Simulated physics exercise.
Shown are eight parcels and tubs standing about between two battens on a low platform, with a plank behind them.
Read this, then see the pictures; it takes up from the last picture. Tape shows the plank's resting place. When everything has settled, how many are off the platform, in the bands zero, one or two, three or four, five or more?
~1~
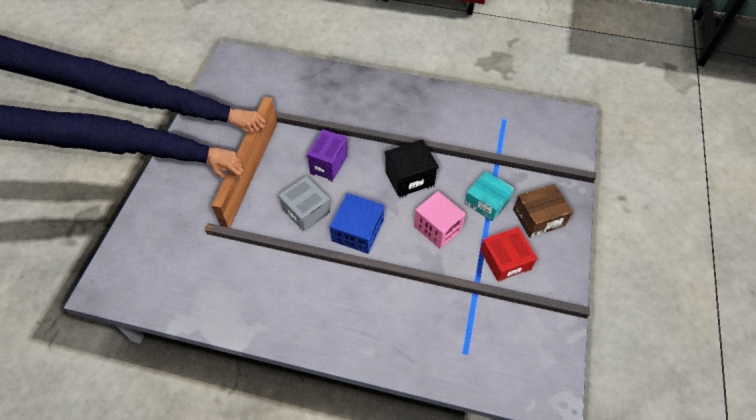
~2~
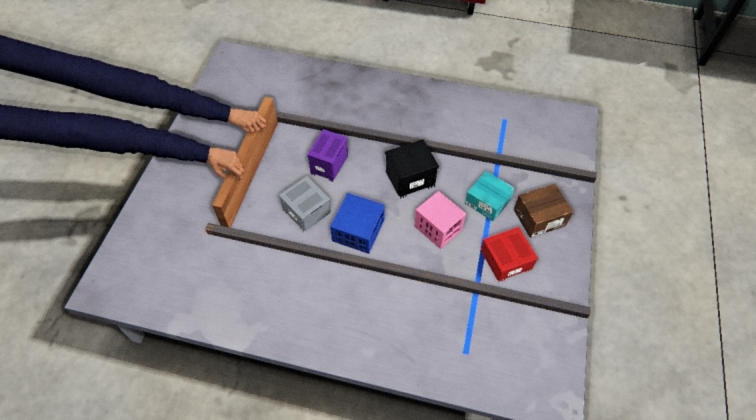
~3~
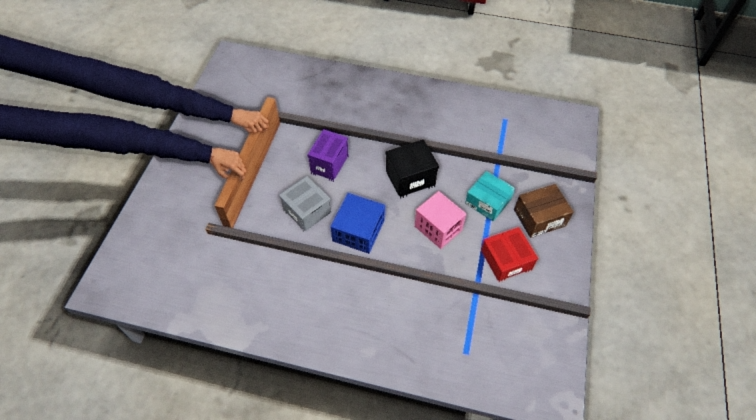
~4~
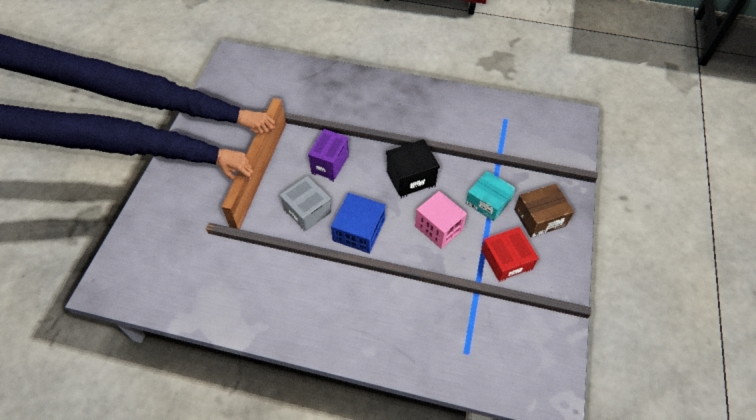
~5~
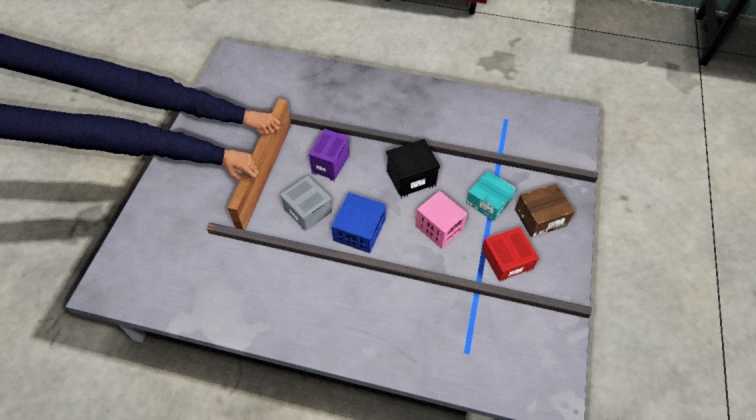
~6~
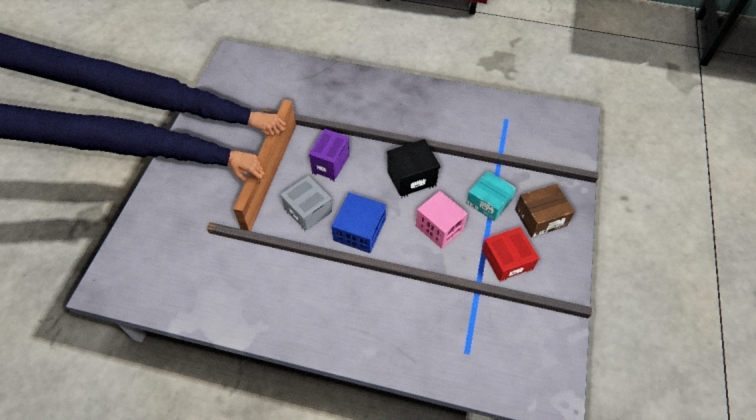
Off the platform: One or two.
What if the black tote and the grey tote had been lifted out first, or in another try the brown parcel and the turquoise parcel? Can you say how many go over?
0 in the first try, 0 in the second.
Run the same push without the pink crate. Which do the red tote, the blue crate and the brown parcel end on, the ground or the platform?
Here's how it goes: The red tote is still up there, the blue crate is still up there, and the brown parcel ends up down.
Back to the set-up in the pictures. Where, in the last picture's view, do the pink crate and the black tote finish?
The pink crate settles near (588, 248); as for the black tote, near (545, 204).
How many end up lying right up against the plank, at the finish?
It's 2 of them.
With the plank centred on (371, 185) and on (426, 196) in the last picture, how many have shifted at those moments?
Note: First position 5; second position 8.
Soon after, none off yet; brown parcel at rest near (544, 211); red tote at rest near (510, 254); turquoise parcel at rest near (491, 196).
Then, none off yet; brown parcel moved a little near (555, 212); red tote moved about its own width near (546, 268); turquoise parcel moved about its own width near (511, 202).
By the end, the number that fall off is one or two; fallen, brown parcel.
